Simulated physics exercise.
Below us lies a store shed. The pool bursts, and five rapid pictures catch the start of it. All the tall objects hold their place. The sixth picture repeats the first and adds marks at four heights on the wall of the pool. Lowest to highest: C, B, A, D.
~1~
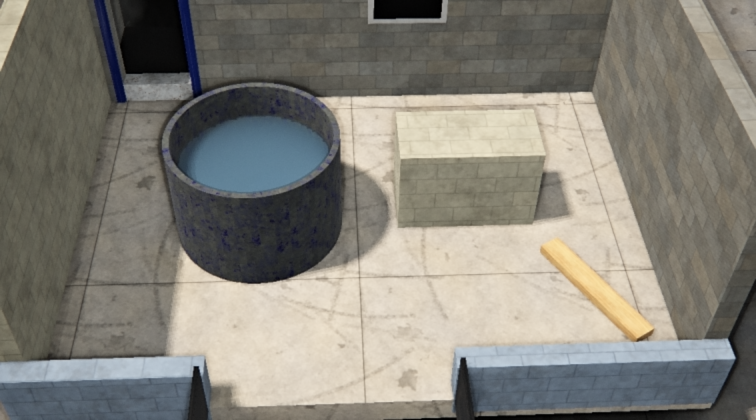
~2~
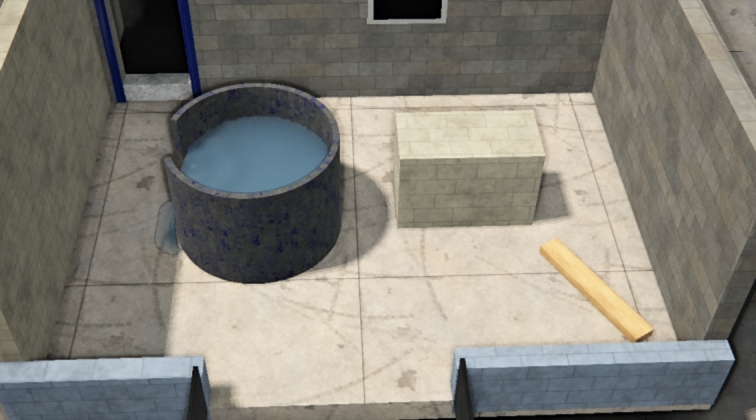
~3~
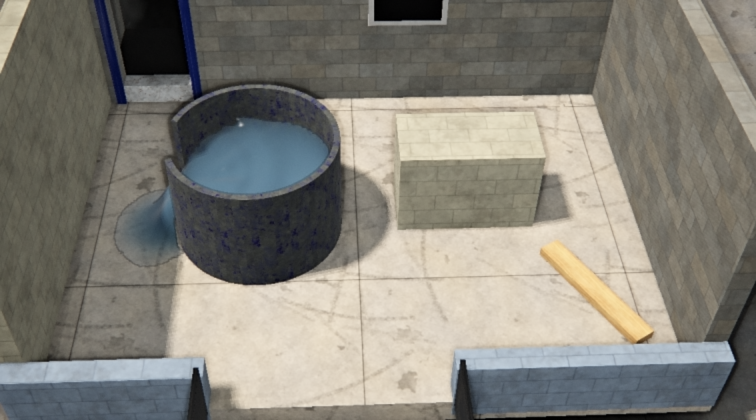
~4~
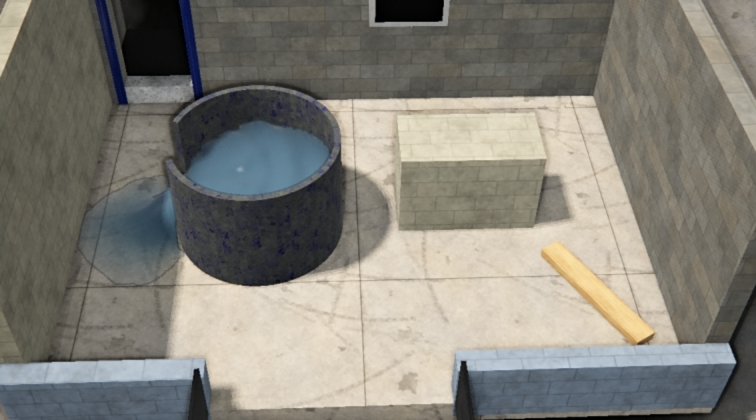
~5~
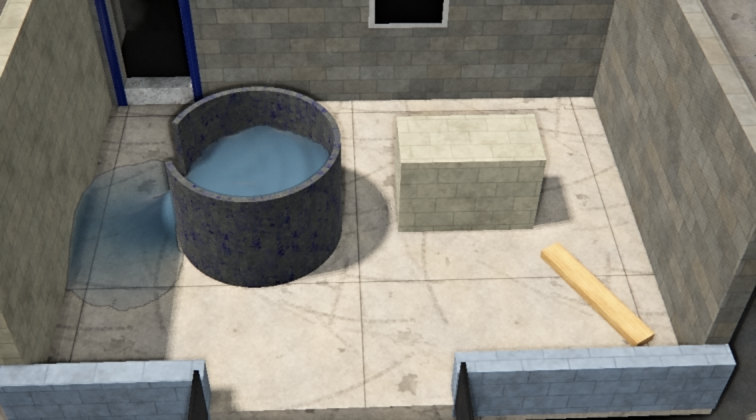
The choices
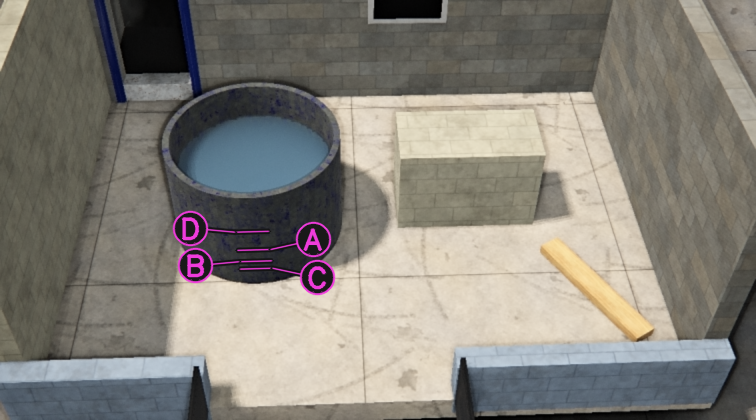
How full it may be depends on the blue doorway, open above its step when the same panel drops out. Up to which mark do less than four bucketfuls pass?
Choose D.
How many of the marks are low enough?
All of the four.
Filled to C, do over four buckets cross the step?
No.
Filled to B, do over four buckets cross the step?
No.
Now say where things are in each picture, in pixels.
Water in the pool at rest, its middle at (255, 165); foot of the blue doorway at (161, 100); open gate at (331, 348), in the first frame.
In the second frame, 1 % of the ground under water, visible out to (175, 250).
In the third frame, 3 % of the ground under water, visible out to (121, 234).
In the fourth frame, 6 % of the ground under water, visible out to (81, 232).
In the fifth frame, 9 % of the ground under water, visible out to (68, 279).
In magenta, A at (254, 249); B at (255, 261); C at (256, 268); D at (251, 231); from the bottom up C, B, A, D.
Choosing A, nothing gets over.
Choosing B, nothing gets over.
Choosing C, nothing gets over.
Choosing D, a bucket or two gets in.
